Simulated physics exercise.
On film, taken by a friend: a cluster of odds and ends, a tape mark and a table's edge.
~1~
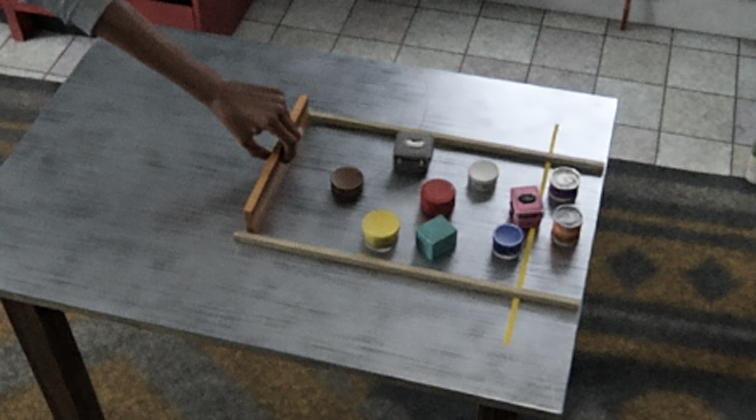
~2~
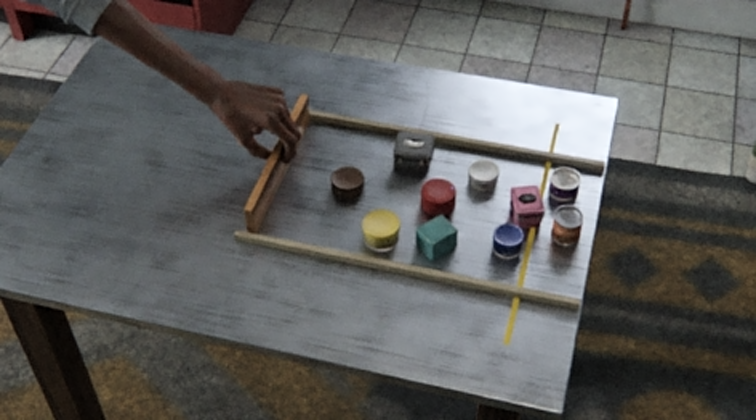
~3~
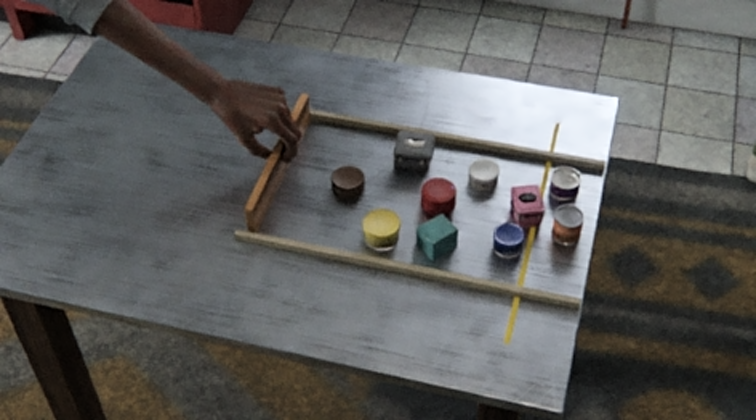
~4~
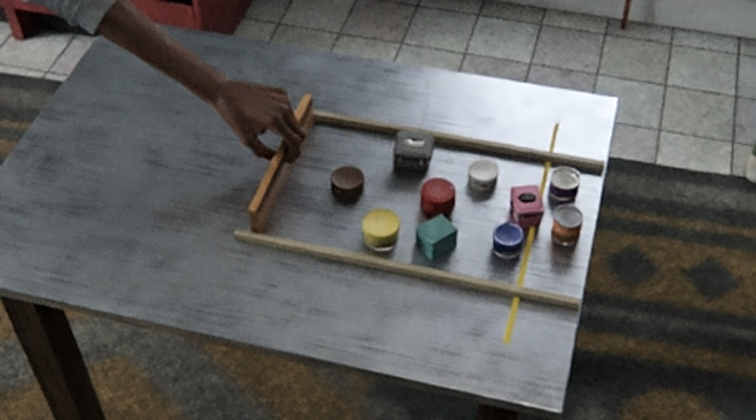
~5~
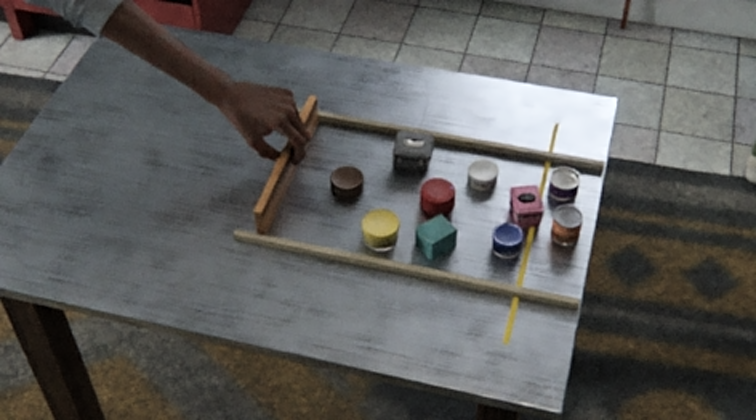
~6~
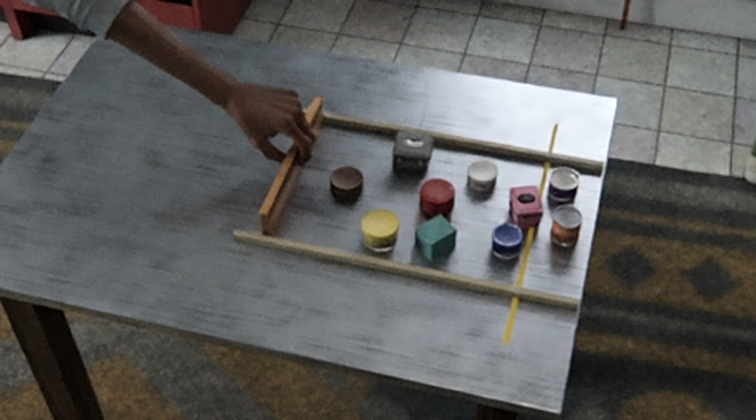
A hand slides an orange wooden board slightly right toward small containers on a table.
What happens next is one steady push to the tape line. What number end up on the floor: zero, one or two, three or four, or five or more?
Most likely three, perhaps four, will tumble off the end.
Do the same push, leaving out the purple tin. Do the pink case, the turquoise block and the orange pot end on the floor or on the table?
Pink case down; turquoise block still up; orange pot down.
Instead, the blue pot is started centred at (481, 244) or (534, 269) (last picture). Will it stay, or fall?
First: Safe; second: Safe.
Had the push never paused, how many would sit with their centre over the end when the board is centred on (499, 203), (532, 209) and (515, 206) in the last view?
1, 3 and 3.
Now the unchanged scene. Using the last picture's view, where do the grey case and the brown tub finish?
(562, 180) and (551, 219).
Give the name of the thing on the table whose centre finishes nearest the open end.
Looks like the white tin to me.
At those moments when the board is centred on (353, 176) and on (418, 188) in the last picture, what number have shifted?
One spot: 1. Other spot: 5.
Soon after, none off yet; orange pot at rest near (566, 226); purple tin at rest near (563, 184); pink case at rest near (525, 207).
After that, none off yet; orange pot at rest near (566, 226); purple tin at rest near (563, 184); pink case moving near (534, 208).
In the end, the number that fall off is three or four; gone, pink case, purple tin and orange pot.
